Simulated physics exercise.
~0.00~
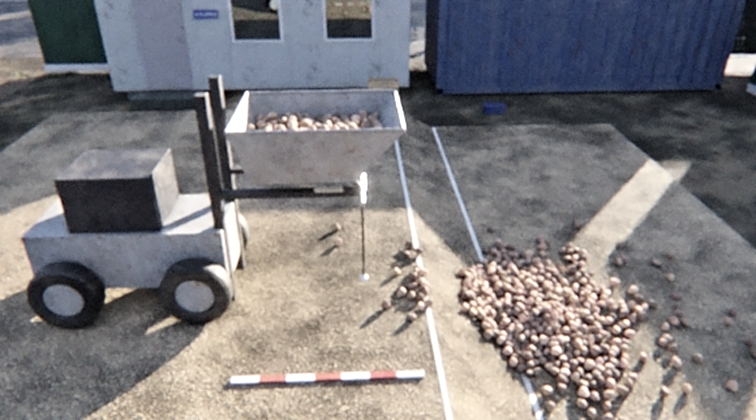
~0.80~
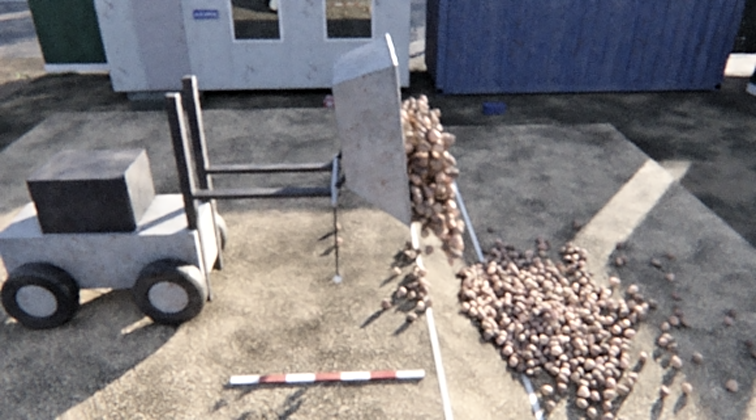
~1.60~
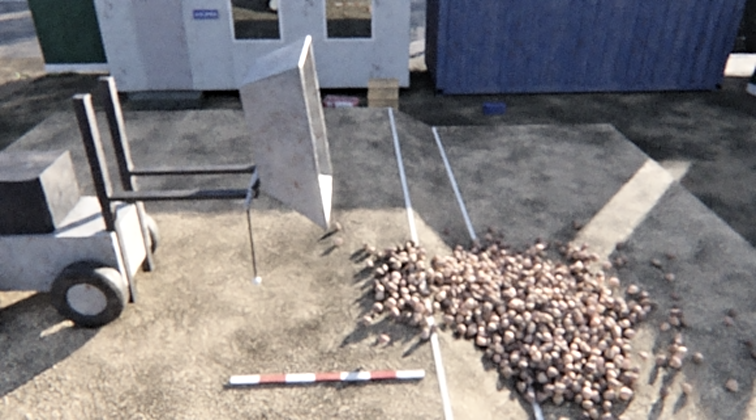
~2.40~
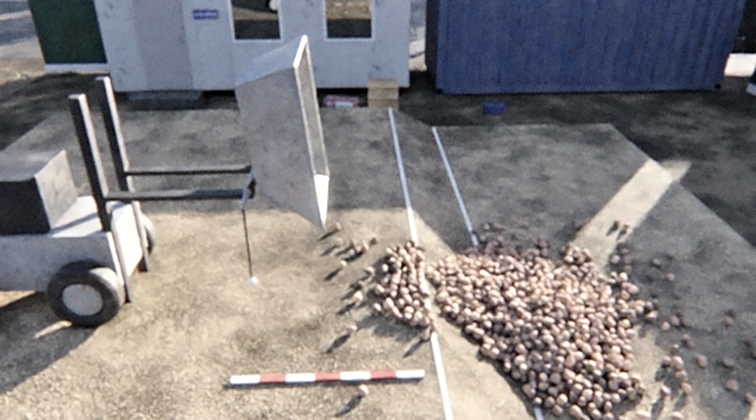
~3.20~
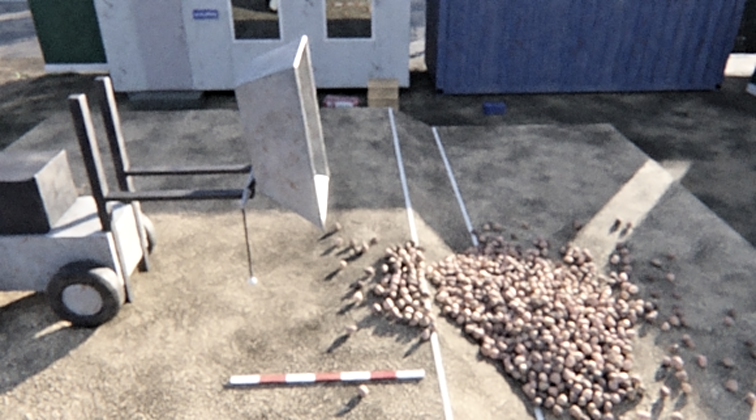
The clip shows a forklift with a steel skip full of brownish stones, tipping it steeply to the right and backing left as the stones spill out beside and onto an earlier pile across white lines. It ends with the emptied skip still tilted and the enlarged pile at rest.
